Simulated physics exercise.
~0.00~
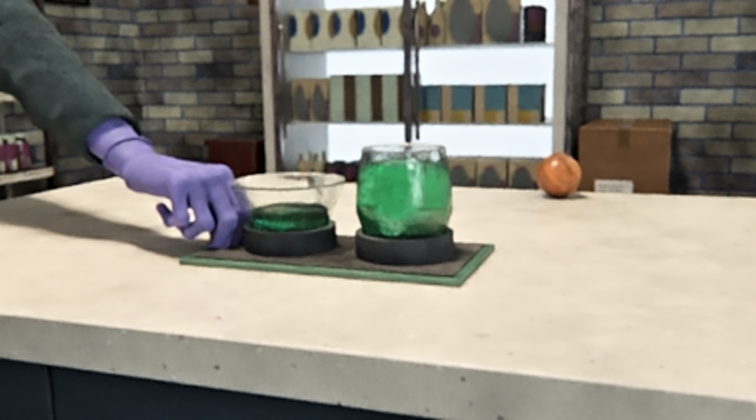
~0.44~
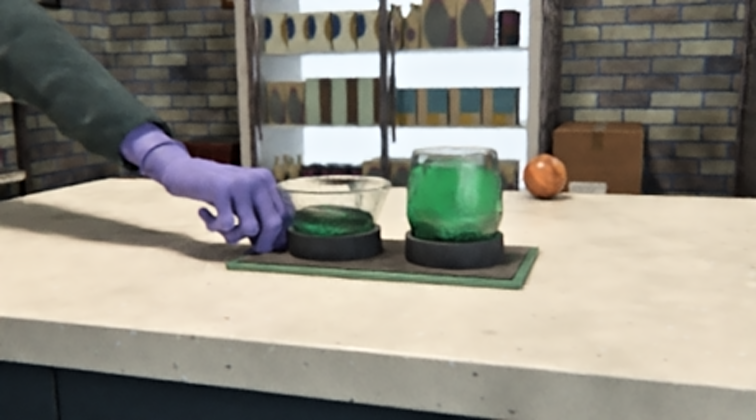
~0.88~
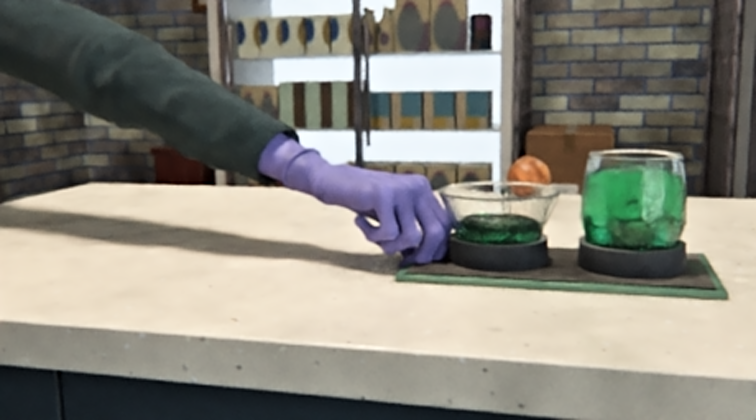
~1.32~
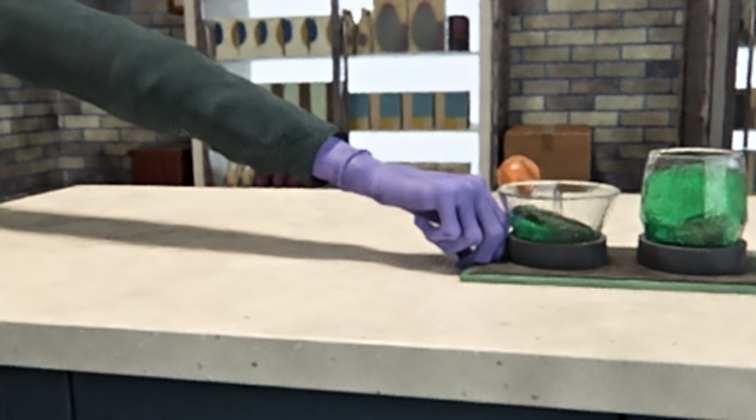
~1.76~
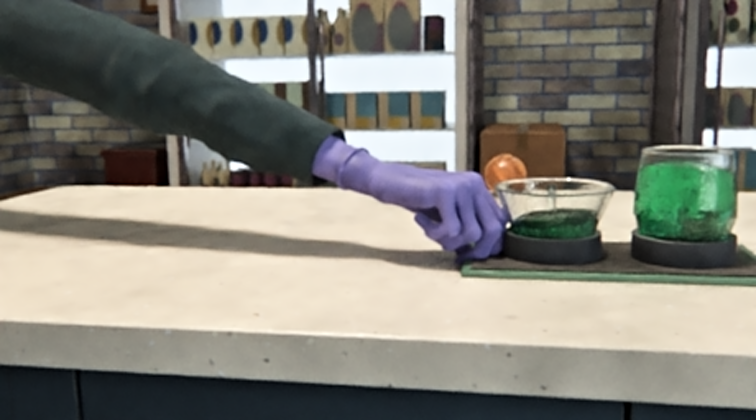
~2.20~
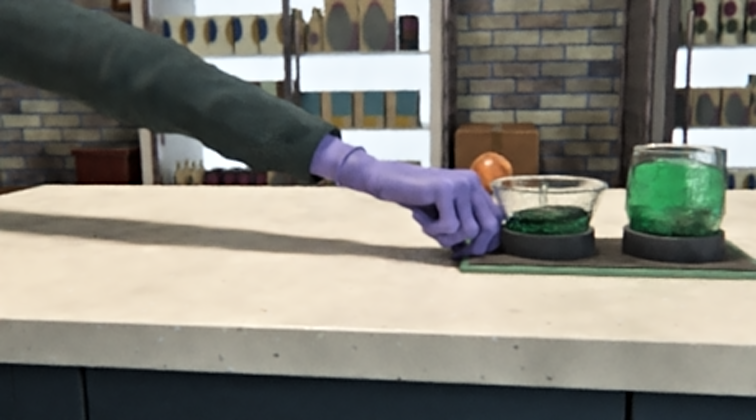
In a brick-walled shop, a pale worktop is seen from the front at about counter height, with lit shelves, a cardboard box and an orange ball behind. A dark, green-edged tray holds two clear, open vessels of green liquid in black holders, a wide, shallow cup on the left and a taller, rounded glass on the right. A purple hand in a dark sleeve pushes the tray smoothly to the right as the view drifts sideways. The liquid tilts and stirs in both vessels. The tray then stops, and both vessels stay upright, with the hand still beside it.
